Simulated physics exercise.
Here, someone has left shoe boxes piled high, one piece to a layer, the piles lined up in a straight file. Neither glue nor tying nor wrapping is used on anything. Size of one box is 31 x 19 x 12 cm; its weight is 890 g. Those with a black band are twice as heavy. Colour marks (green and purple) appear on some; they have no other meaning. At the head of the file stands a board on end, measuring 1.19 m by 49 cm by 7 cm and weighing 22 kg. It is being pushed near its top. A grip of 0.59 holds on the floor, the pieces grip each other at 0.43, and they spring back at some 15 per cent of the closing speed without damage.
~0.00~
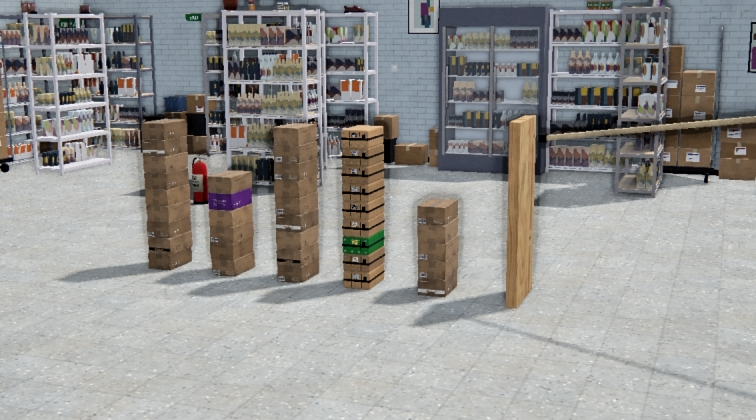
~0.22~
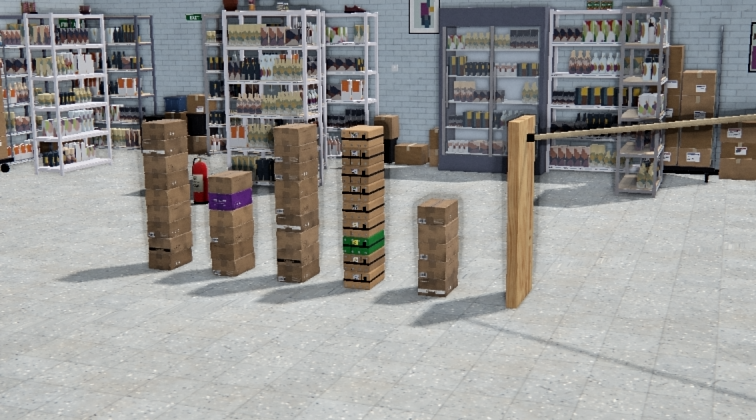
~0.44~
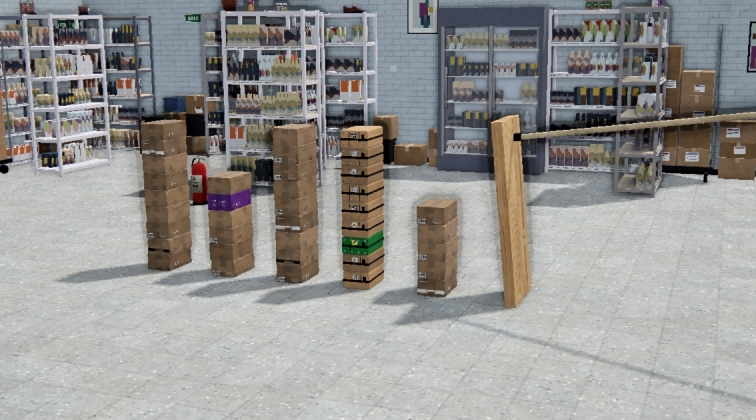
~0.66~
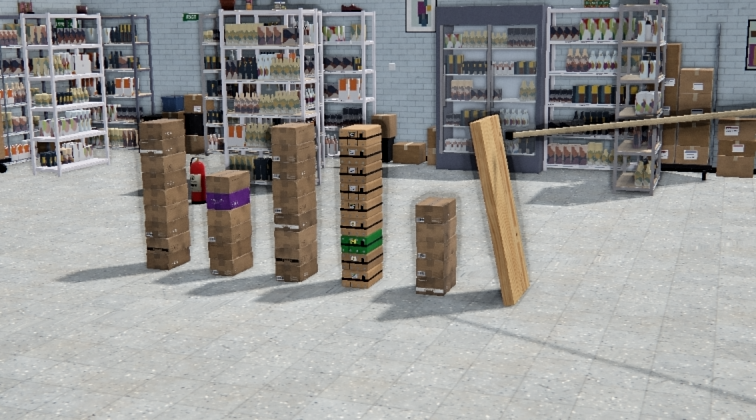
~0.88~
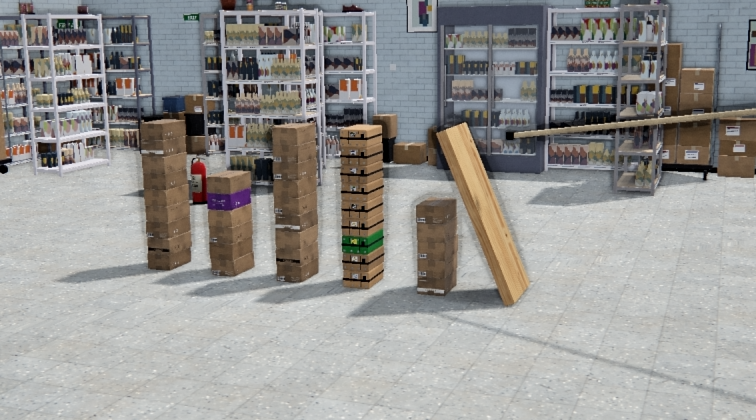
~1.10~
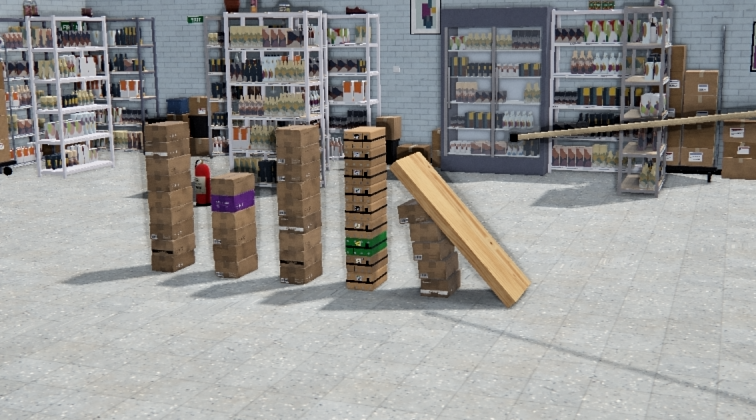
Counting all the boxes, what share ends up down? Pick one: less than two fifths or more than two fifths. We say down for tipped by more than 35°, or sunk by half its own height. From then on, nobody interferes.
More than two fifths.
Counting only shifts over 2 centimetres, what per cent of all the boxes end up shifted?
Answer: 100 %.
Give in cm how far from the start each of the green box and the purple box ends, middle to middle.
Well, the green finishes about 40 cm from where it began, while the purple finishes about 80 cm from its start.
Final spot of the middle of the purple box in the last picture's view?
Last frame, centre at roughly (152, 243).
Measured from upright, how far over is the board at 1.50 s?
It's tipped some 65 degrees away from upright by then.
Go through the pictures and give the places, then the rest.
In the first picture (each place is the centre of the face we see best), pole end (543, 139) 7 cm short, board 0° from upright; purple box (220, 202); green box (355, 246); the others all in place.
Pole end (531, 138) 7 mm in, board 0° from upright; green box (356, 246), in the second picture.
Pole end (518, 138) 9 cm in, board 5° from upright; green box (355, 246); the others all in place, in the third picture.
Pole end (510, 136) 13 cm in, stopped, board 12° from upright; green box (354, 245); the others all in place, in the fourth picture.
Pole end (511, 136) 13 cm in, stopped, board 23° from upright; green box (355, 245); the others all in place, in the fifth picture.
Pole end (514, 138) 13 cm in, stopped, board 43° from upright; green box (358, 247); purple box (222, 204); steepest lean 8°, the box at (412, 214); 4 have shifted, in the sixth picture.
By 1.50 s, board 66° from upright; 9 of the 38 boxes down; green box tilted 24°.
By 2.12 s, board 70° from upright; 22 of the 38 boxes down; green box tilted 35°, 14 cm lower; purple box tilted 16°.
By 3.60 s, board 70° from upright; 37 of the 38 boxes down; green box tilted 45°, 14 cm lower; purple box tilted 42°, 29 cm lower.
When it is over (4.7 s), board 70° from upright; 37 of the 38 boxes down; green box tilted 45°, 14 cm lower; purple box tilted 43°, 37 cm lower. That is 97 per cent. In pixels of the last frame, middles, green box near (318, 259), purple box near (152, 243).
